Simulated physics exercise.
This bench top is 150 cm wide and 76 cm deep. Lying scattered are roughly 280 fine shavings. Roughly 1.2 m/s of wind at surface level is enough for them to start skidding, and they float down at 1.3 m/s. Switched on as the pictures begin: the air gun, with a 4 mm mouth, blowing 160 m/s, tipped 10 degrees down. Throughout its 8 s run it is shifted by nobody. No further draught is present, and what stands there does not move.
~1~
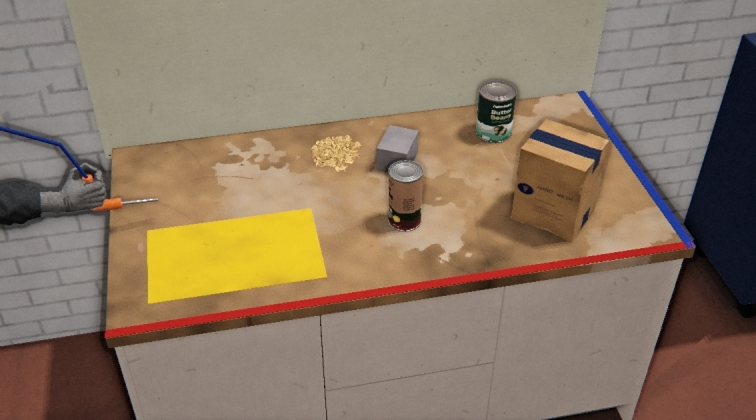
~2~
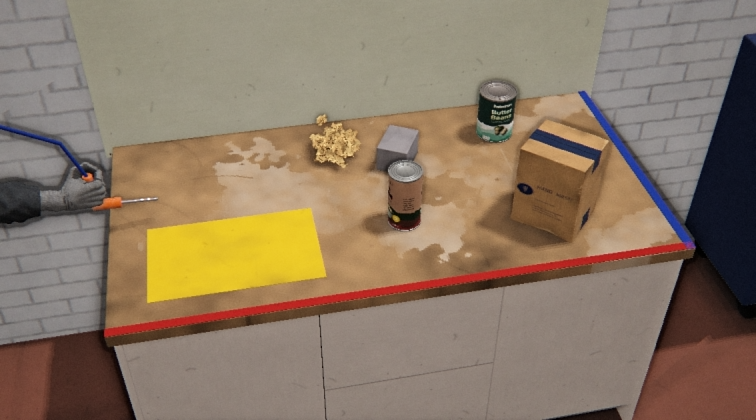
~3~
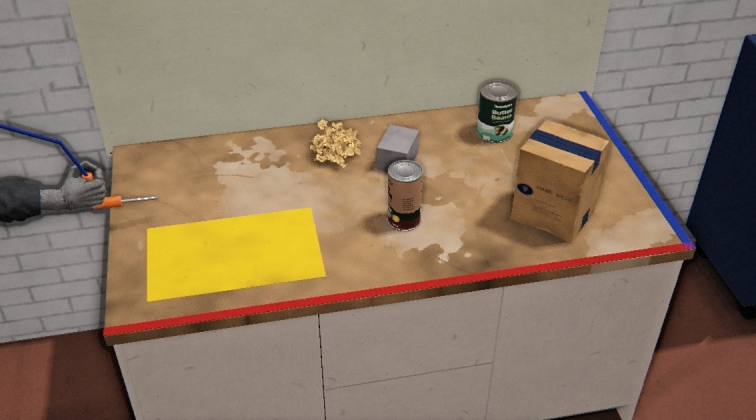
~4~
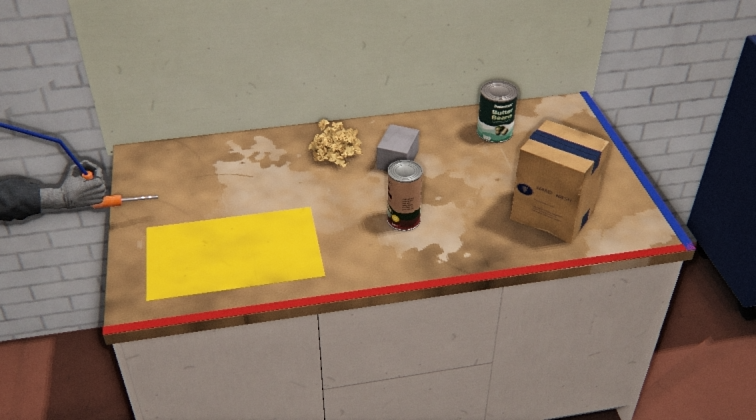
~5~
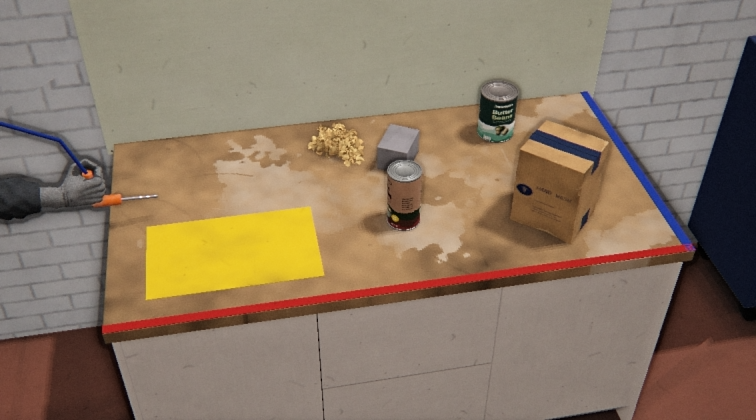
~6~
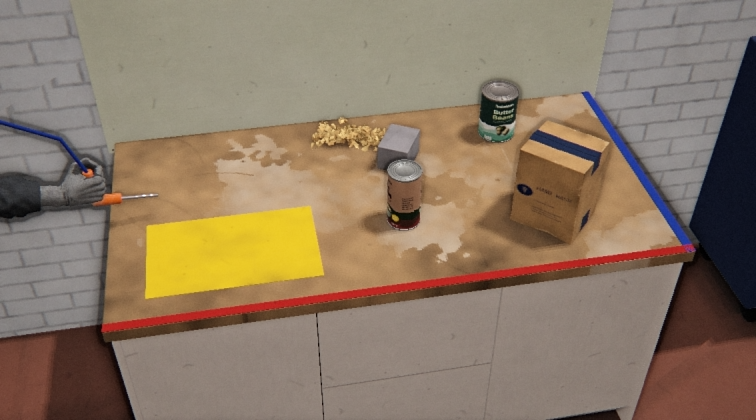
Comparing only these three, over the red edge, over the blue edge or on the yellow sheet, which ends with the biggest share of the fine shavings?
The biggest share goes to the blue one.
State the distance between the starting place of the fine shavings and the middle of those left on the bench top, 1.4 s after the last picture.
About 75 cm.
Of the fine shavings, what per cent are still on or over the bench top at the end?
About 10 % of them are still there at the end.
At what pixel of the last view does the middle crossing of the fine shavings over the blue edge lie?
About (596, 103).
Then, 1.4 s after the last picture, 25 % are on the move or not yet settled, 0 % are on the yellow sheet, 76 % over the blue edge and 0 % over the red edge; the middle of those still in play is near (573, 116).
Then, 2.3 s after the last picture, 19 % are on the move or not yet settled, 0 % are on the yellow sheet, 80 % over the blue edge and 0 % over the red edge; the middle of those still in play is near (568, 113).
Then, 4.2 s after the last picture, 15 % are on the move or not yet settled, 0 % are on the yellow sheet, 85 % over the blue edge and 0 % over the red edge; the middle of those still in play is near (565, 112).
Then, 7.8 s after the last picture, at the end, 0 % are on the yellow sheet, 90 % over the blue edge and 0 % over the red edge.
